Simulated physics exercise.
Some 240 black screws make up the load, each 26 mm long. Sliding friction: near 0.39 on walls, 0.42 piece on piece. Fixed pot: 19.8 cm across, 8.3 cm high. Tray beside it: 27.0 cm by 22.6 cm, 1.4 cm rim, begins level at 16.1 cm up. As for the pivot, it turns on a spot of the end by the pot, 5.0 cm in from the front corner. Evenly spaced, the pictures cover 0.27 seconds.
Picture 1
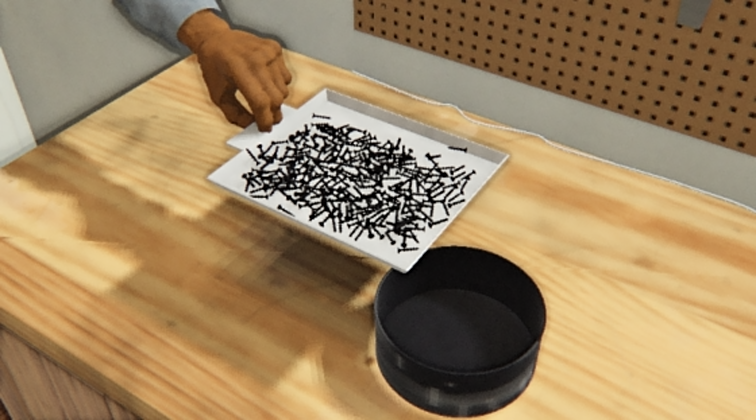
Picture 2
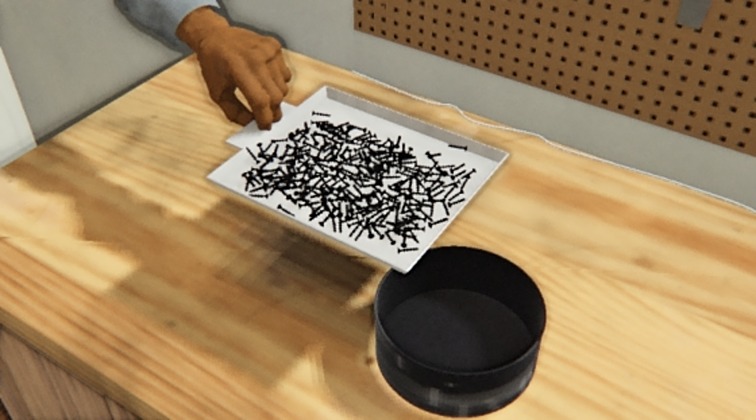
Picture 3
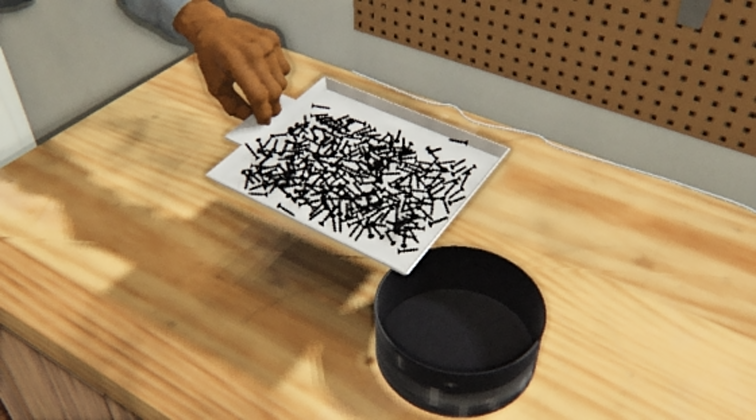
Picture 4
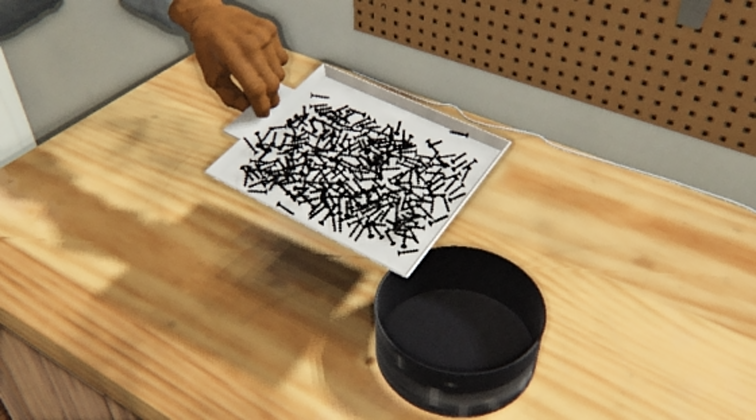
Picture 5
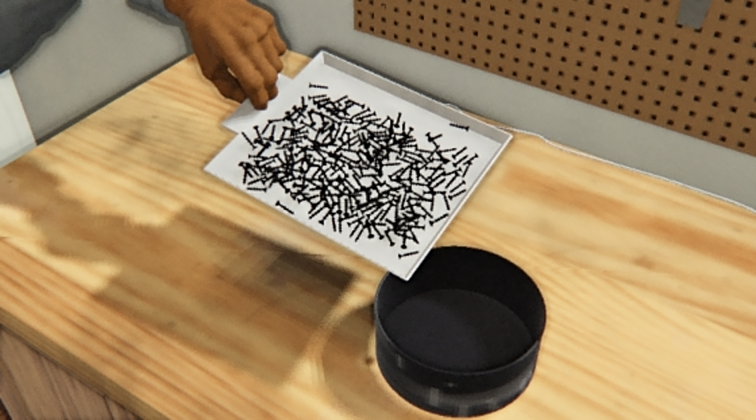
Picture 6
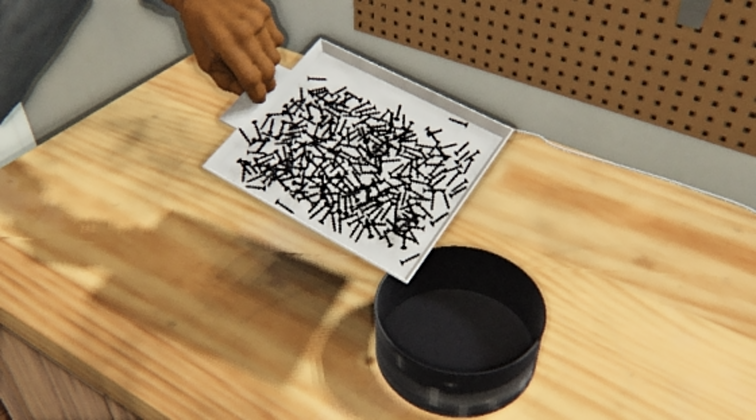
White tray of small black screws tilting gradually toward a round black pot on a wooden workbench, a hand at its far end.
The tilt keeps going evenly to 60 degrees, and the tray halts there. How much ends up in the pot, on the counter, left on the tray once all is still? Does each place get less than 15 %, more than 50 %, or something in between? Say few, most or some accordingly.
Pot: Some. Counter: Most. Left on the tray: Few.
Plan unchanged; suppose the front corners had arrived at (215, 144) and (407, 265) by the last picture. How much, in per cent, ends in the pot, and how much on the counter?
Pot 80, counter 5.
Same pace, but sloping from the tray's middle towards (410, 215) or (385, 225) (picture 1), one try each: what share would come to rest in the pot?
About 85 per cent on the first try and 70 per cent on the second.
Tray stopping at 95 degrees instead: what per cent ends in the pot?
The pot would get around 40 per cent.
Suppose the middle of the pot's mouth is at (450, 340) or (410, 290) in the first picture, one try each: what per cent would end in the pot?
About 50 and 70 per cent.
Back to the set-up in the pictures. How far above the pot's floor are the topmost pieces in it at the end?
About 2.5 centimetres.
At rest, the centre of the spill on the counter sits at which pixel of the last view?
Look close to (339, 390) in the last picture.
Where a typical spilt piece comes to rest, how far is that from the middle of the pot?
I'd say around 16 centimetres.
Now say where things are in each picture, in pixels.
In the first frame, tray tilt 0 degrees, front corners at (216, 176) and (405, 263); middle of the pieces at (361, 181); pot at (460, 305).
In the second frame, tray tilt 1 degrees, front corners at (216, 176) and (405, 264); middle of the pieces at (361, 180).
In the third frame, tray tilt 4 degrees, front corners at (215, 173) and (405, 266), lowest corner right front; middle of the pieces at (361, 176).
In the fourth frame, tray tilt 8 degrees, front corners at (214, 170) and (405, 268), lowest corner right front; middle of the pieces at (360, 172).
In the fifth frame, tray tilt 13 degrees, front corners at (213, 167) and (405, 271), lowest corner right front; middle of the pieces at (360, 168).
In the sixth frame, tray tilt 18 degrees, front corners at (212, 165) and (405, 274), lowest corner right front; middle of the pieces at (360, 164); pot at (460, 305).
Then, 0.25 s after the last picture, tilt 39 degrees; the tray holds 100 %, the pot 0 %.
Then, 0.42 s after the last picture, tilt 53 degrees; the tray holds 90 %, the pot 0 %.
Then, 0.71 s after the last picture, tilt 60 degrees; the tray holds 20 %, the pot 25 %.
In the end, pot 40 %, counter 55 %, tray 5 %.
